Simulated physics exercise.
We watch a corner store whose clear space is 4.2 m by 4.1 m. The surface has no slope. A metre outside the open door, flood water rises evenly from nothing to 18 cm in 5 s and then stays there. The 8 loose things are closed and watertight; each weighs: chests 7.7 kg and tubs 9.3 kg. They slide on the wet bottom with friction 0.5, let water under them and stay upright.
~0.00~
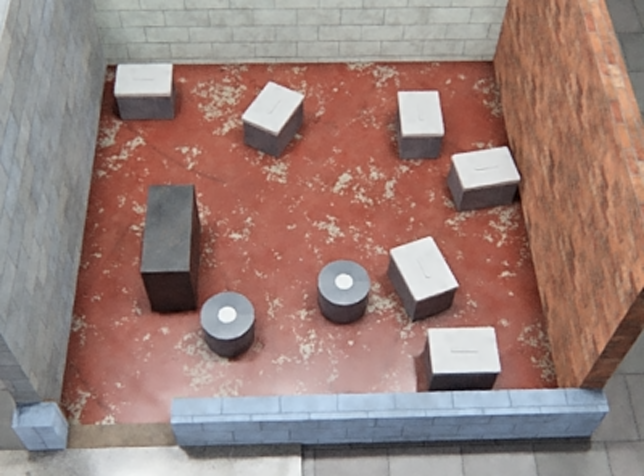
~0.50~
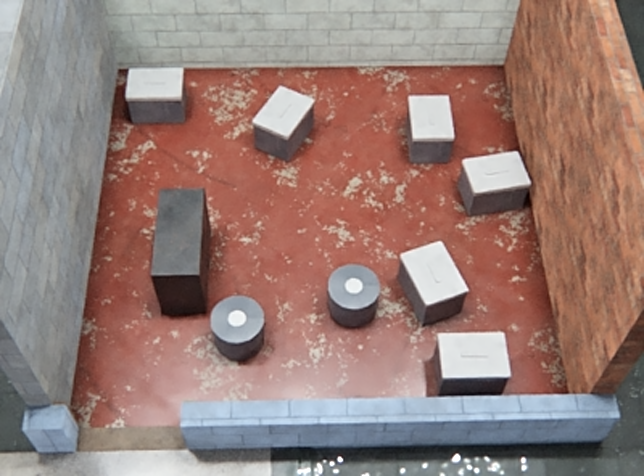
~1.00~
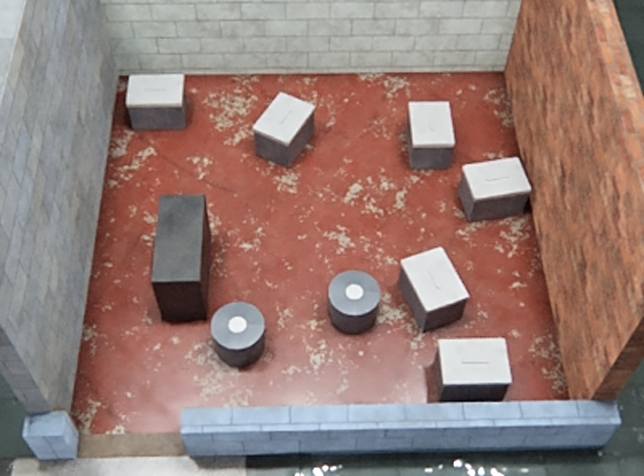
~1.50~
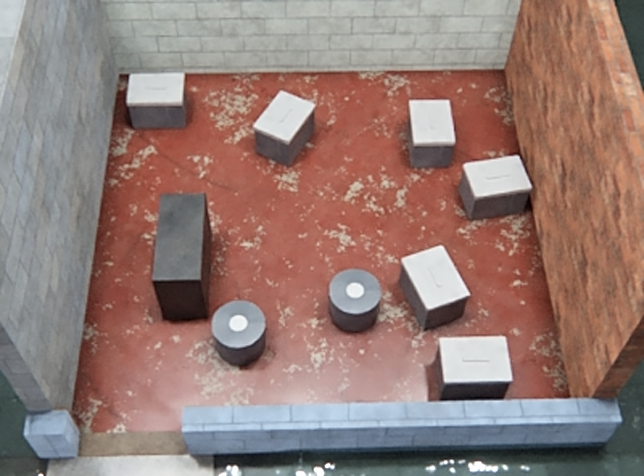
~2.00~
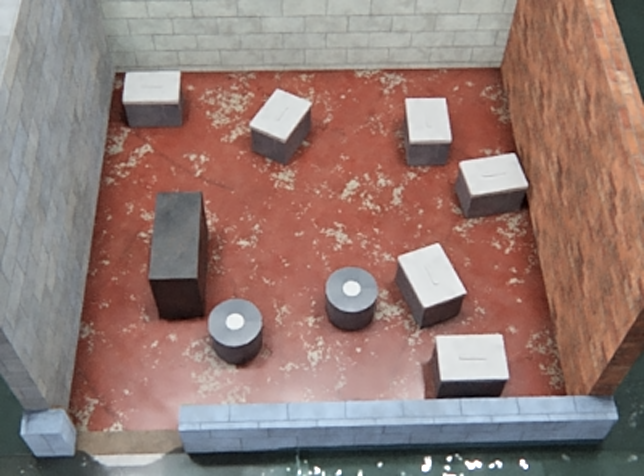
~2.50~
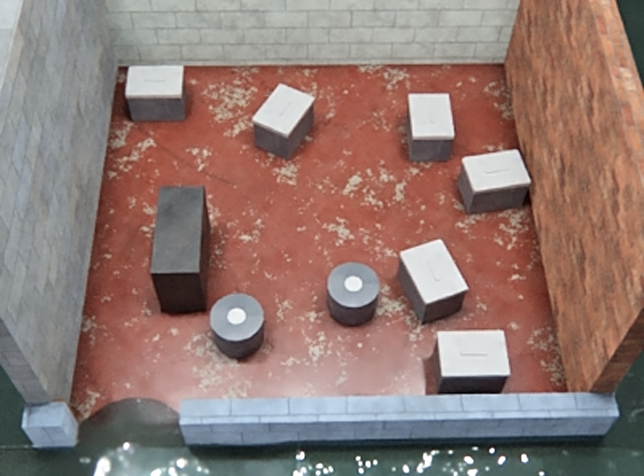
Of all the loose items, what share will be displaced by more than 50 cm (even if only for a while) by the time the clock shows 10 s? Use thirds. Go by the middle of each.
Share: Under a third.
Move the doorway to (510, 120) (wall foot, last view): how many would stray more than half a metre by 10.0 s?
In that case 3 of them.
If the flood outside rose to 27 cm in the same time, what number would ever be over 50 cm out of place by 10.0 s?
Then 4.
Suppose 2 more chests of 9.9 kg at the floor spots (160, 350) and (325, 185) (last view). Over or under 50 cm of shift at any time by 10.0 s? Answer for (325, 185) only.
It is under.
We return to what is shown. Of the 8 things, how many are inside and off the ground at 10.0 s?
At that moment 2.
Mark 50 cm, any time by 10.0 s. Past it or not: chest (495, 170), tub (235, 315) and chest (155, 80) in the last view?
In turn: Under, short of it, over.
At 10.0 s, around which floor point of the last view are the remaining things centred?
Around (395, 231).
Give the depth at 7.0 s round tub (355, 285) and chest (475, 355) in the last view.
About 1 and 0 cm.
After 3.5 s 0 of 8 are over 50 cm from their spots; 0 afloat.
After 4.5 s 0 of 8 are over 50 cm from their spots; 0 afloat.
After 7.0 s 0 of 8 are over 50 cm from their spots; 1 afloat.
After 10.0 s 1 of 8 are over 50 cm from their spots, and 1 have been at some point; 2 afloat.
